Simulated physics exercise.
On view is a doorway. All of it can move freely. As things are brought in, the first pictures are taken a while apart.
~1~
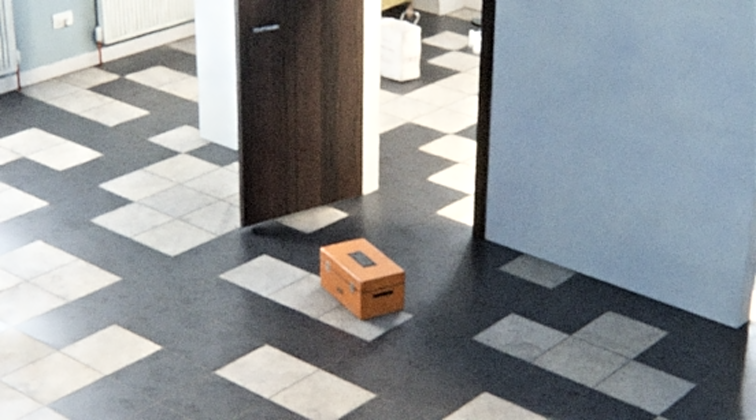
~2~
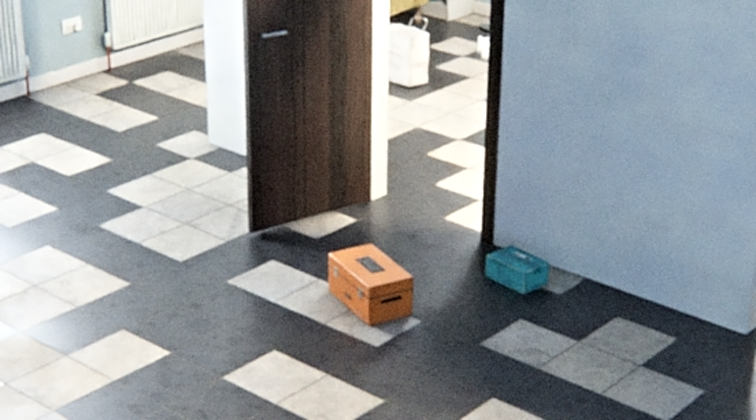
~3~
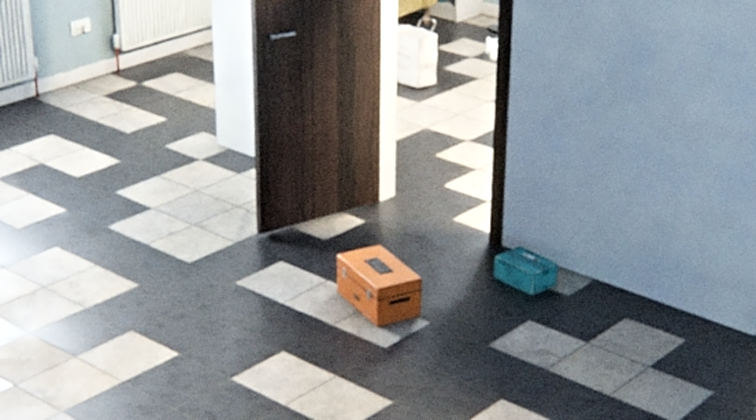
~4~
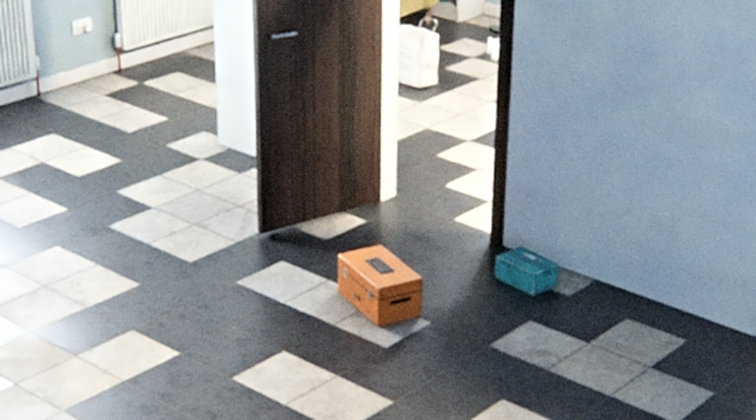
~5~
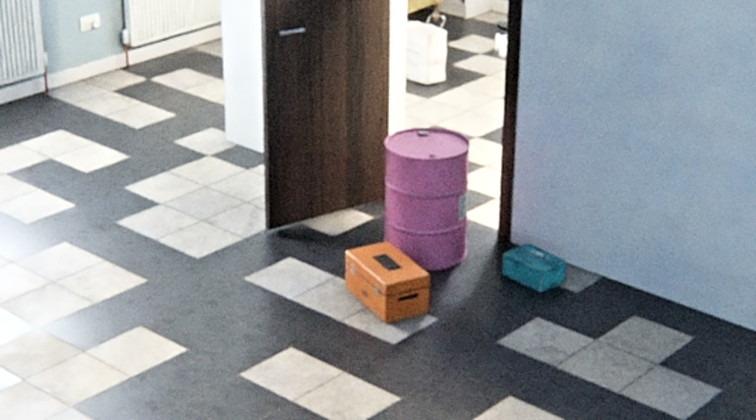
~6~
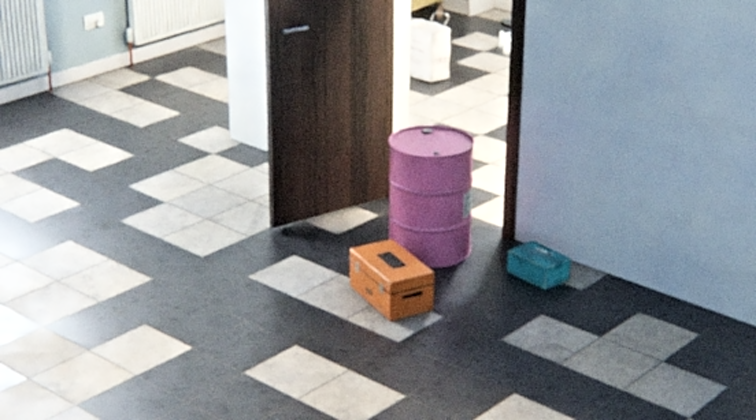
In a doorway with a dark door standing wide open, an orange toolbox sits on the checkered floor; a turquoise parcel appears by the wall, then a pink drum behind the toolbox, while the view shifts slightly.
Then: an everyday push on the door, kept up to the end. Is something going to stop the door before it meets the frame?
The door cannot travel further.
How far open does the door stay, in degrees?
Open angle: About 50°.
Then, 0.50 s past the last view, open by 92°.
Then, 0.90 s past the last view, open by 73°.
Then, 1.30 s past the last view, open by 52°.
Finally, open by 49°; all 3 still in place. Final places as the last picture's camera would see them, pink drum near (436, 196).
